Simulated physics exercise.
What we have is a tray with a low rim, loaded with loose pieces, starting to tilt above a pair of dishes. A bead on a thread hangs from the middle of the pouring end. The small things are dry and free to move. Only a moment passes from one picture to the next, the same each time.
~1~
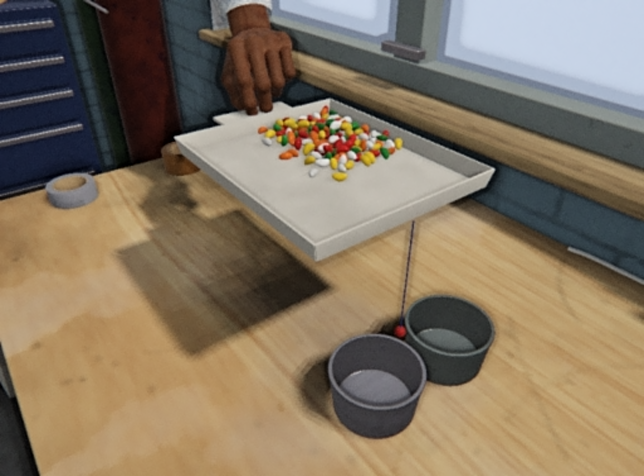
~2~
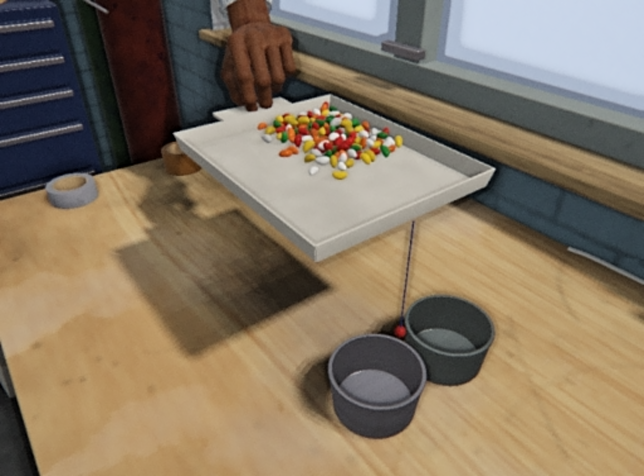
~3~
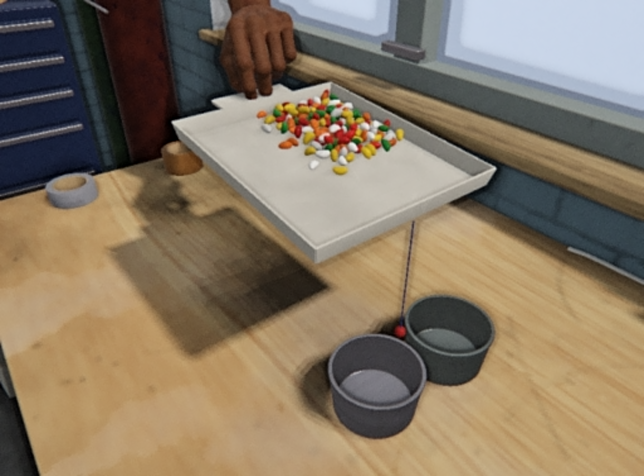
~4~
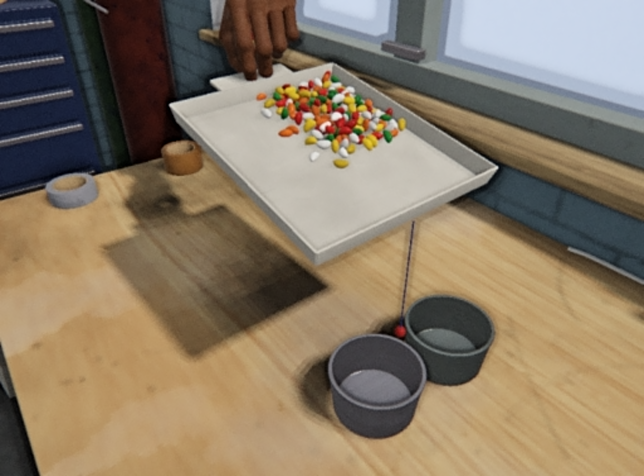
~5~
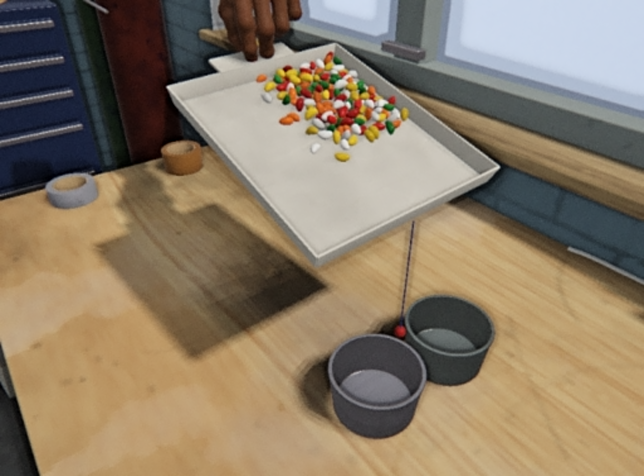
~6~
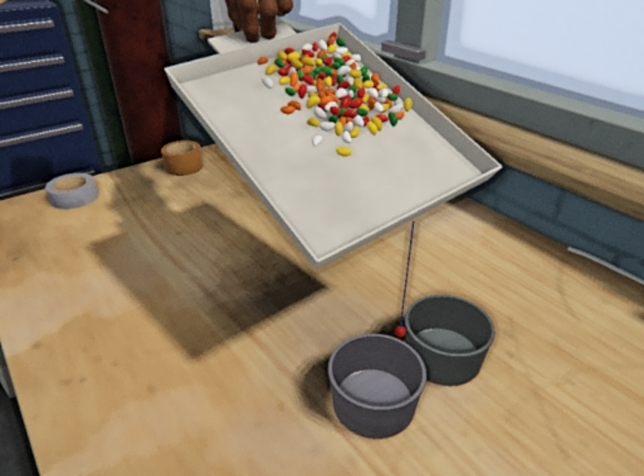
On a wooden workbench, a hand raising the far end of a tray of colourful jelly beans above two dark dishes.
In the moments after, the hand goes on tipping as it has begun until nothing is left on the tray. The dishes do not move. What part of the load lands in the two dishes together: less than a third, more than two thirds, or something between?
The two hold under a third of the load.
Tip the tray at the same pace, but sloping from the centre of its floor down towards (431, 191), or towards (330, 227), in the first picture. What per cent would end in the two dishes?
The first gives 60 %, the second 20 %.
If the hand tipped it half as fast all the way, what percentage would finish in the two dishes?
Near 30 %.
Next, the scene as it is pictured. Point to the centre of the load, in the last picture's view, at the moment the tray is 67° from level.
At about (409, 215).
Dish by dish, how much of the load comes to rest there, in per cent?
For the left dish some 20 %, for the right dish some 0 %.
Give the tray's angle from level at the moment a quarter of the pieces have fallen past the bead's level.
At about 80°.
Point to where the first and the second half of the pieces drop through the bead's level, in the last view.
Around (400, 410) and then (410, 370).
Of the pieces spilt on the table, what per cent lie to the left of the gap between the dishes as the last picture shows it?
About 40 per cent.
Soon, tray tipped steeply; most on the tray; about a quarter in the air.
A while on, tray tipped past a quarter turn; about a third on the tray; a small part in the left dish; a stray few in the right dish; about half outside both; a small part in the air.
Towards the end, tray tipped past a quarter turn; about a quarter in the left dish; a stray few in the right dish; most outside both.
Finally, tray tipped past a quarter turn; about a quarter in the left dish; a stray few in the right dish; most outside both.
